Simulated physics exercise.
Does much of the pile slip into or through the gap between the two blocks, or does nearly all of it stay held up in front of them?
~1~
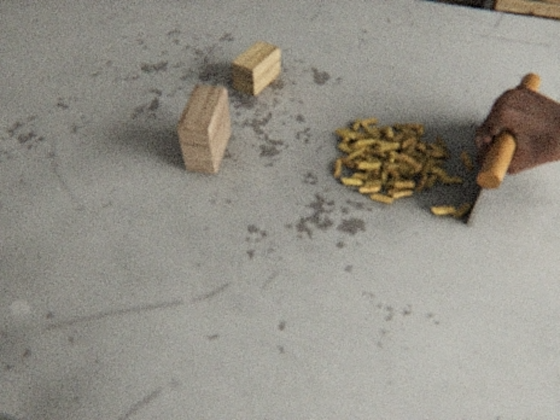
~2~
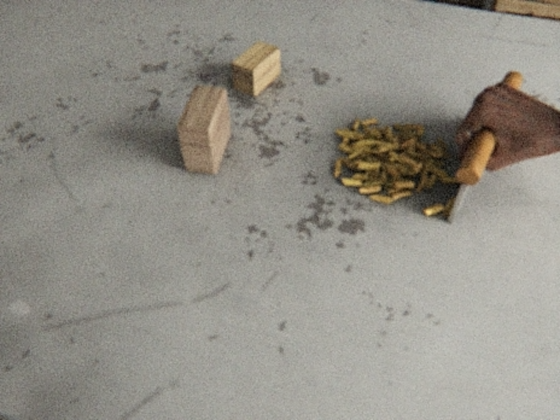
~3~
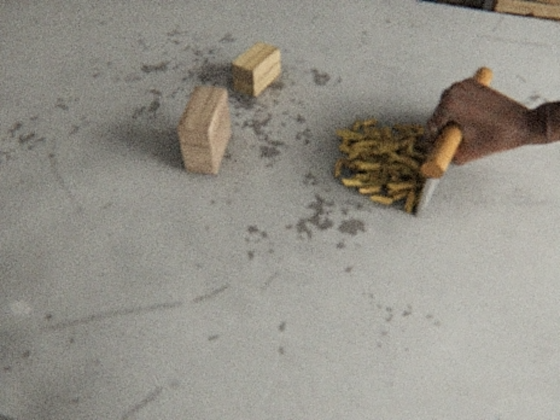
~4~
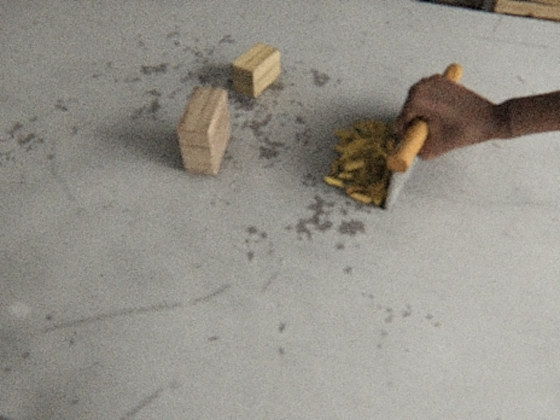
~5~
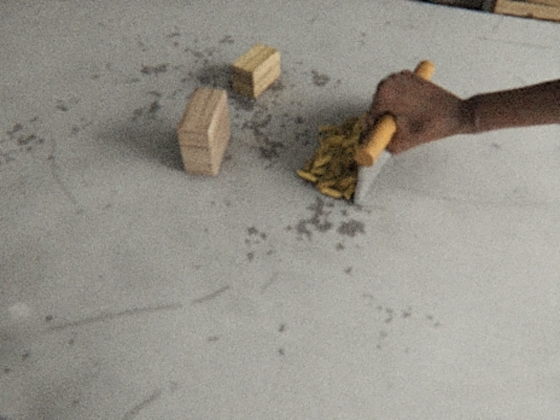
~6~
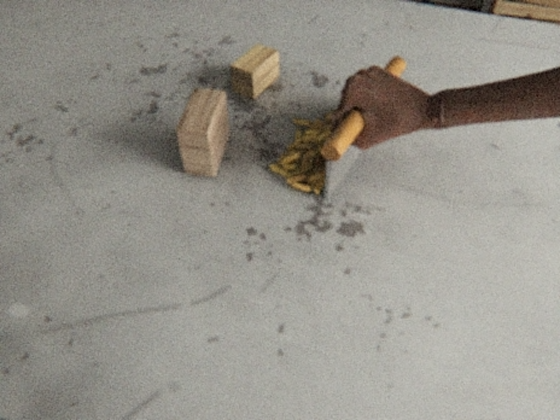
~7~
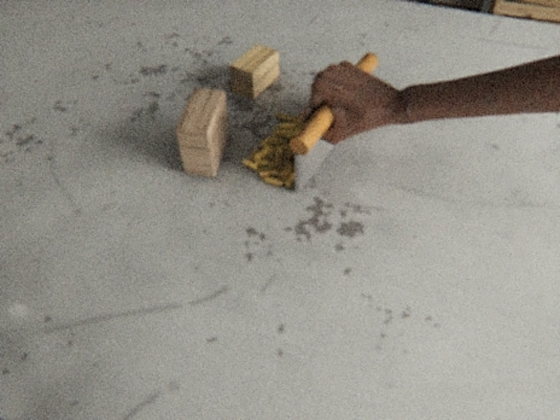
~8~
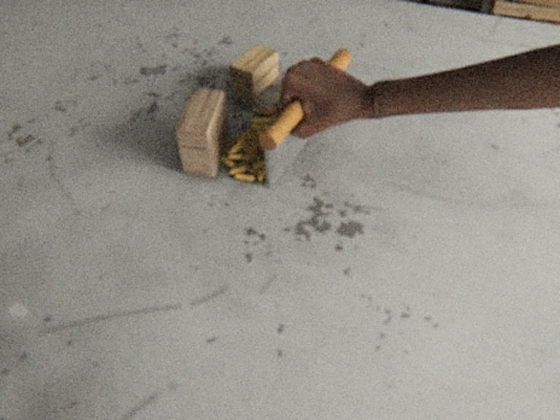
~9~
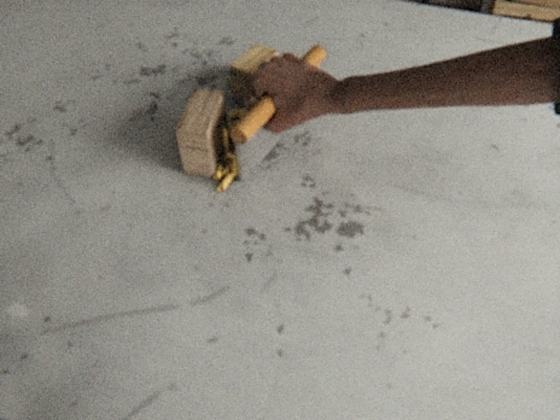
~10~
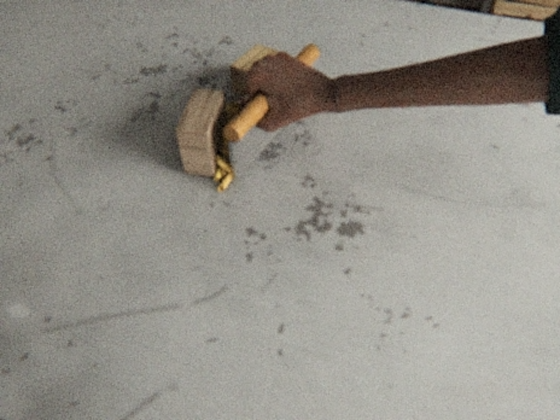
Nearly all of it stays held up in front of the blocks, with very little getting into the gap or out behind it.
